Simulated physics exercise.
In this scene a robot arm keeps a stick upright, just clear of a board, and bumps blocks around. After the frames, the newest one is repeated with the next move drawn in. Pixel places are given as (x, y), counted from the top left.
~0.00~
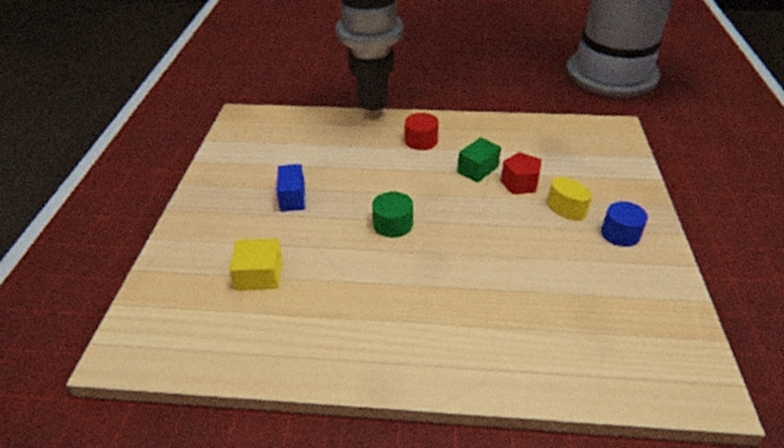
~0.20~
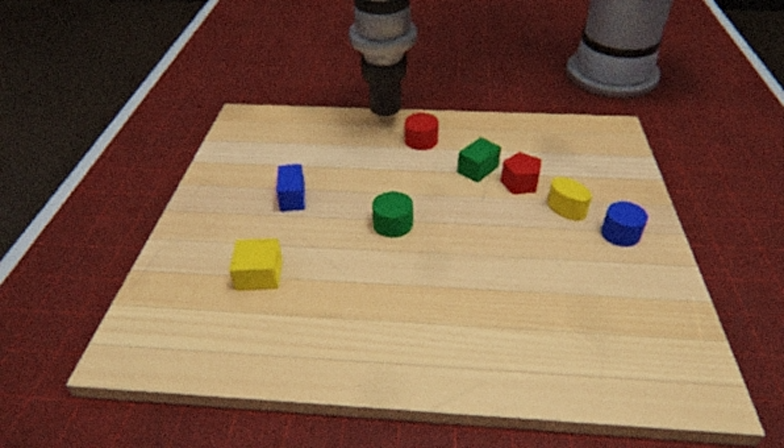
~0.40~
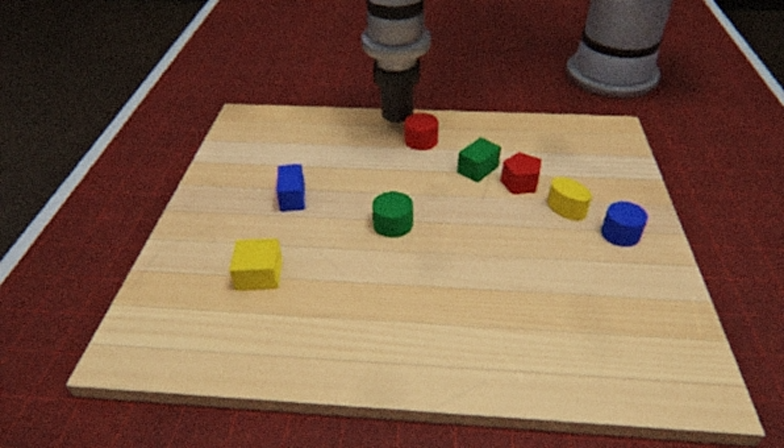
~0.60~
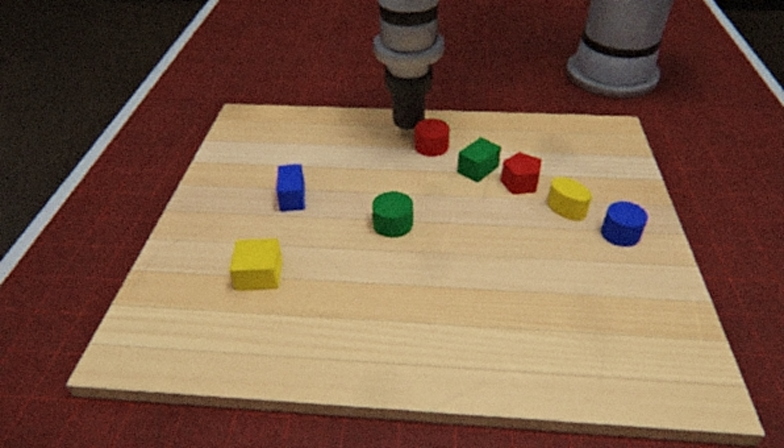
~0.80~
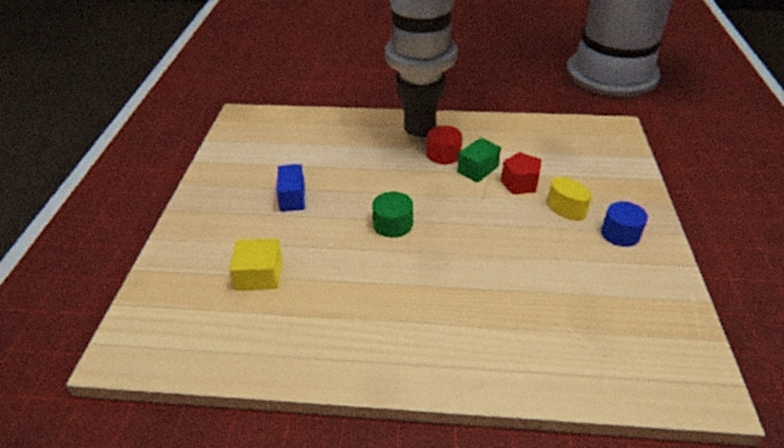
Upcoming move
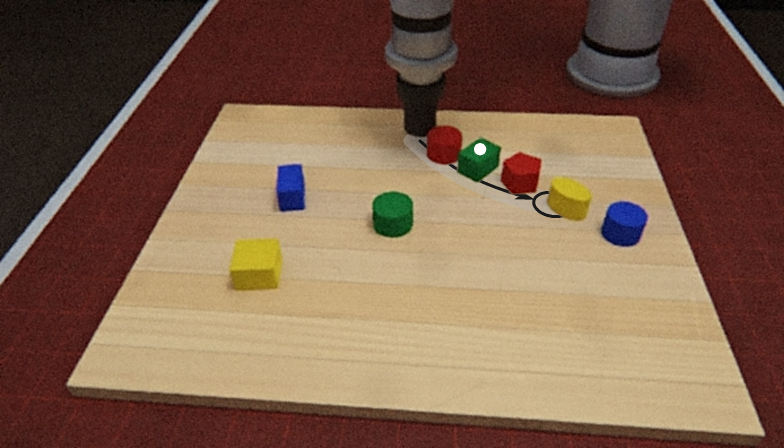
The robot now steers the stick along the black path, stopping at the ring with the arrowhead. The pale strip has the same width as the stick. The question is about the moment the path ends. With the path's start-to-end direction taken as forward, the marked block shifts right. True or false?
It is false.
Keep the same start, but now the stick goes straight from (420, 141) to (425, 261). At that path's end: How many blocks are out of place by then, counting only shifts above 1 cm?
I reckon the push displaces three or more of the blocks by more than 1 cm.
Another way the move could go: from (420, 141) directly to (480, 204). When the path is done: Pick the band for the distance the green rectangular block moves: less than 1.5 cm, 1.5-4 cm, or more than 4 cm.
Shift of over 4 cm.
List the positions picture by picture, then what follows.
In the first picture, stick tip at (373, 103); block tops, red disc at (422, 121); green rectangular block at (480, 149); red five-sided block at (524, 163); yellow elliptical block at (571, 188); blue disc at (628, 213).
In the second picture, stick at (385, 108); blocks unchanged.
In the third picture, stick at (397, 114); blocks unchanged.
In the fourth picture, stick at (409, 121); red disc at (432, 127).
In the fifth picture, stick at (420, 128); red disc at (445, 135); green rectangular block at (480, 149); red five-sided block at (524, 163); yellow elliptical block at (571, 188); blue disc at (628, 213).
Path on the board, from (420, 141) via (452, 166) and (497, 188), ending at (553, 204); the dot is on the green rectangular block.
On the path given first. One third of the way, stick at (453, 153); red disc at (482, 160); green rectangular block at (515, 167), turned 25° anticlockwise; red five-sided block at (547, 169), turned 35° anticlockwise; yellow elliptical block at (575, 189).
Two thirds of the way, stick at (499, 175); red disc at (519, 190); green rectangular block at (547, 179), turned 60° anticlockwise; red five-sided block at (573, 169), turned 65° anticlockwise; yellow elliptical block at (593, 193), turned 60° clockwise.
At the end, stick at (555, 191); red disc at (537, 205); green rectangular block at (601, 186), turned 85° anticlockwise; red five-sided block at (607, 167), turned 95° anticlockwise; yellow elliptical block at (638, 201), turned 120° clockwise; blue disc at (648, 224).
